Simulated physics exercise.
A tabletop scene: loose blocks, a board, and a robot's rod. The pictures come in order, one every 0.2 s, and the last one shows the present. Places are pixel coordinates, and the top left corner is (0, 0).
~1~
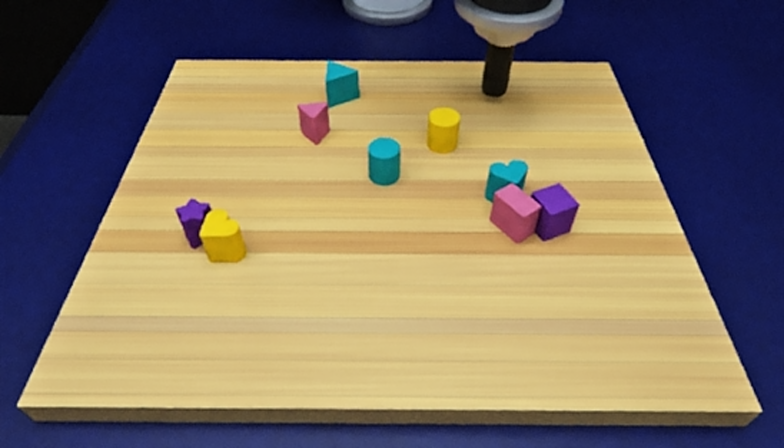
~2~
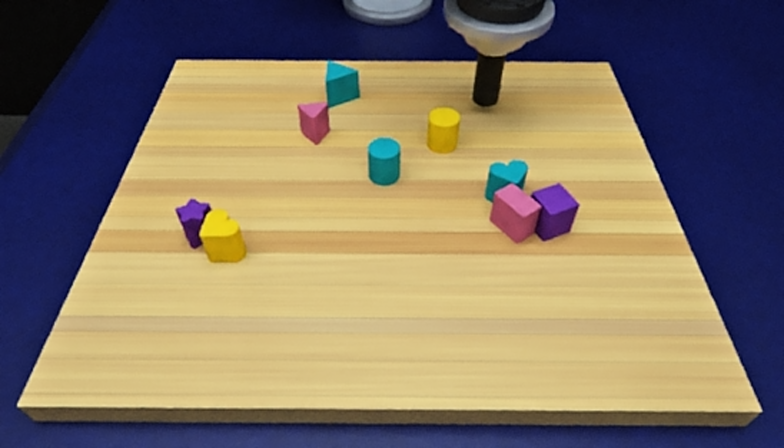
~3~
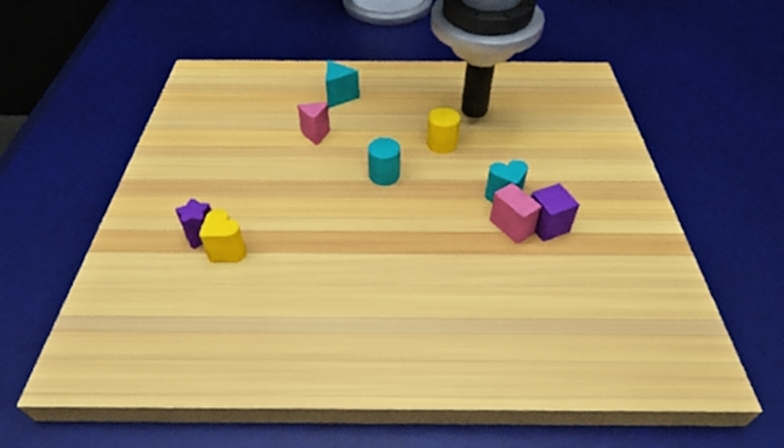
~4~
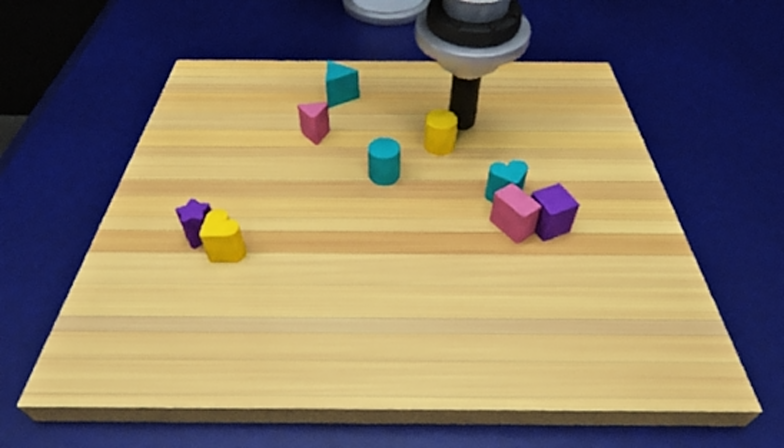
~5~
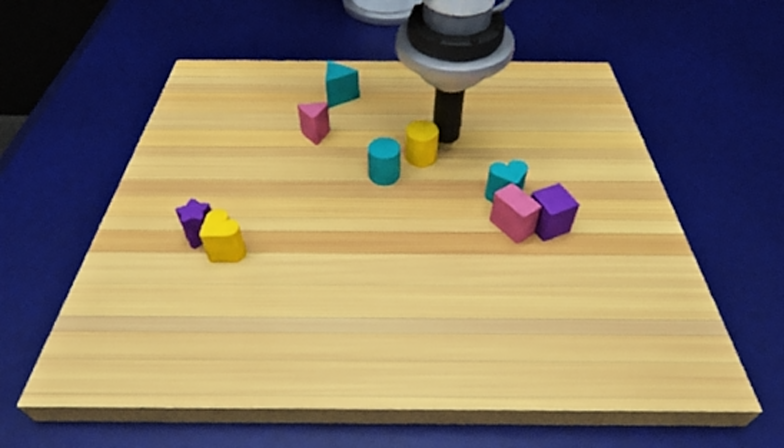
We see colored blocks scattered on a wooden board as a robot's dark rod moves down and to the left, reaches the yellow cylinder, and pushes it left and slightly nearer, close beside the turquoise cylinder, which stays still.
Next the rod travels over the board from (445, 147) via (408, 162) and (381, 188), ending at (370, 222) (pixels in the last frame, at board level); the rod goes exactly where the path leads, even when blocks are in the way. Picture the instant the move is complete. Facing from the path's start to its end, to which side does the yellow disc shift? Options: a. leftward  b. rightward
b - rightward.
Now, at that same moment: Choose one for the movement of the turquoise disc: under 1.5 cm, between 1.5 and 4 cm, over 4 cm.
Overall it shifts more than 4 cm.
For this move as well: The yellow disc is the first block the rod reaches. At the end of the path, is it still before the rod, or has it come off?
My guess is it ends up beside or behind the rod.
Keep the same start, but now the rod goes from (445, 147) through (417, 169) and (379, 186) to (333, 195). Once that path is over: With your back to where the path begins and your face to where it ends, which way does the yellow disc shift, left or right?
It will end up to the right.
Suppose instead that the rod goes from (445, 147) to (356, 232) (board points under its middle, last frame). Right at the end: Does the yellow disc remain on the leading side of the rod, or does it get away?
It is no longer ahead.
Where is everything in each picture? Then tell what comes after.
The first frame shows lower end of the rod (494, 91), tops of blocks, turquoise disc (384, 147), yellow disc (444, 116).
The second frame shows rod (485, 100), blocks as before.
The third frame shows rod (474, 111), blocks as before.
The fourth frame shows rod (461, 123), yellow disc (442, 118).
The fifth frame shows rod (446, 135), turquoise disc (384, 147), yellow disc (422, 130).
On the path given first. One third of the way, rod (408, 151); turquoise disc (356, 161); yellow disc (382, 146).
Two thirds of the way, rod (381, 177); turquoise disc (316, 173); yellow disc (348, 162).
At the end, rod (370, 211); turquoise disc (310, 174); yellow disc (344, 165).
